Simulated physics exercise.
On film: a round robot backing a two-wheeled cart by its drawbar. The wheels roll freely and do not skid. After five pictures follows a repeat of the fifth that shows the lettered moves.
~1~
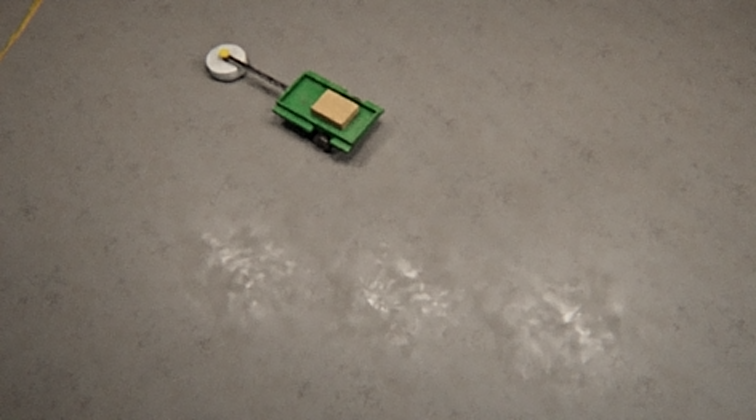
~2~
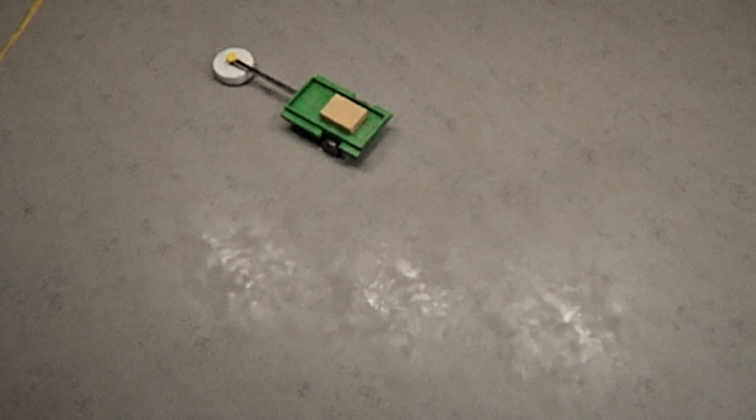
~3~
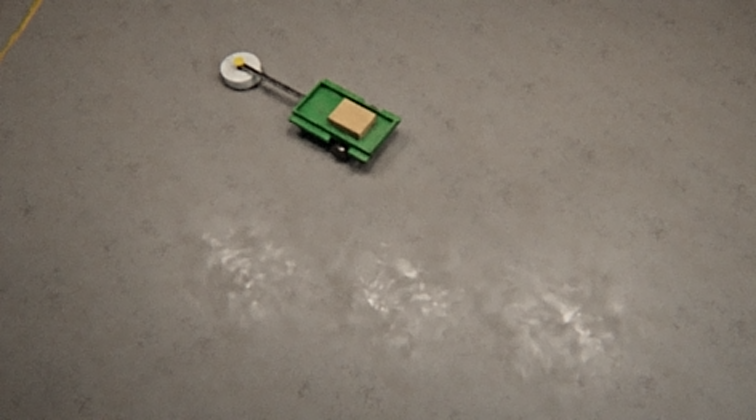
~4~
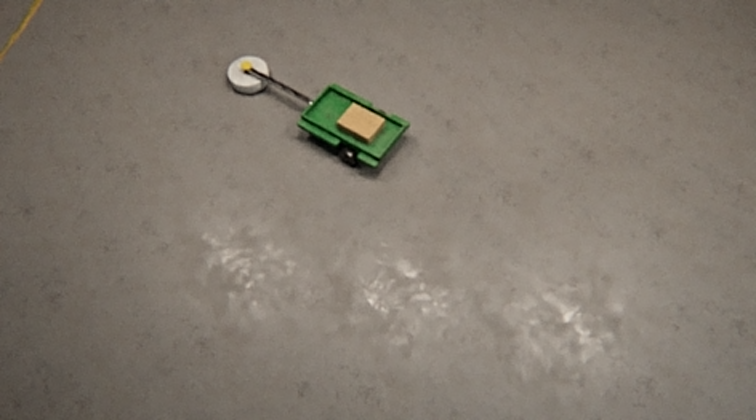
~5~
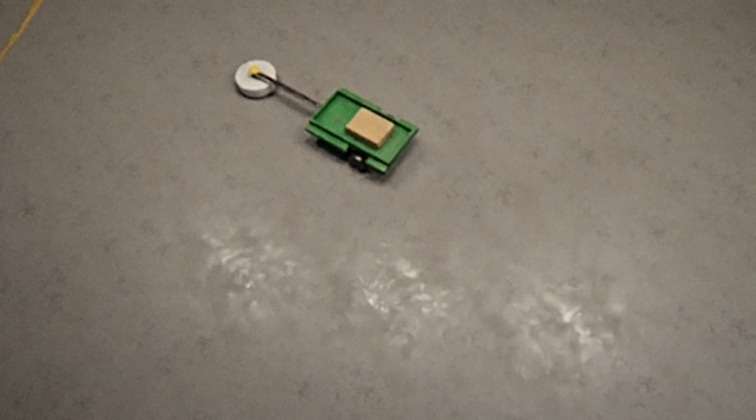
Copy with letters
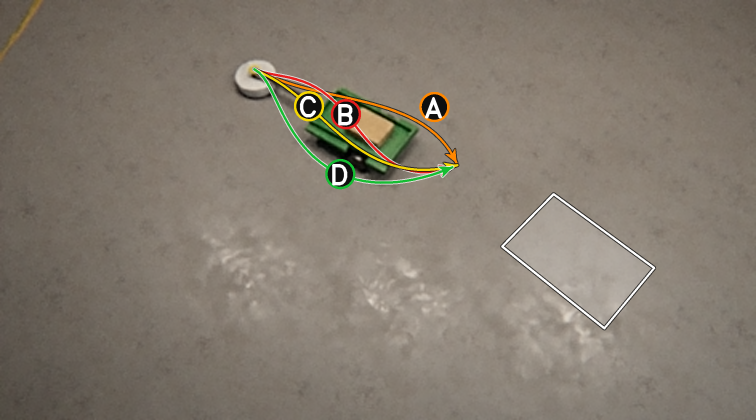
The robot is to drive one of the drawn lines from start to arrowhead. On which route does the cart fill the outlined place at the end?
Route B.
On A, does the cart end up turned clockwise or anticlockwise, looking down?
On that route, clockwise.
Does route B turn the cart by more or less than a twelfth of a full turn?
Less than that.
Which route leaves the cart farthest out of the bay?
D is the worst.
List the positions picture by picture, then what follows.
In the first picture, robot (226, 60); green cart (328, 109).
In the second picture, robot (234, 64); green cart (336, 114).
In the third picture, robot (241, 68); green cart (345, 118).
In the fourth picture, robot (248, 73); green cart (353, 123).
In the fifth picture, robot (256, 77); green cart (362, 128).
On the marked copy, A from (254, 69) via (366, 102) to (457, 163); B from (254, 69) via (350, 119) to (452, 167); C from (254, 69) via (340, 134) to (457, 165); D from (254, 69) via (320, 162) to (453, 167); the bay at (577, 257).
Taking B. A third of the way, robot (330, 104), cart (434, 172).
Two thirds of the way, robot (383, 163), cart (514, 224).
When it is over, robot (456, 172), cart (580, 256); the cart stands in the bay.
As for the rest, A leaves the cart at (544, 284), out of the bay; C leaves the cart at (600, 221), out of the bay; D leaves the cart at (598, 151), out of the bay.
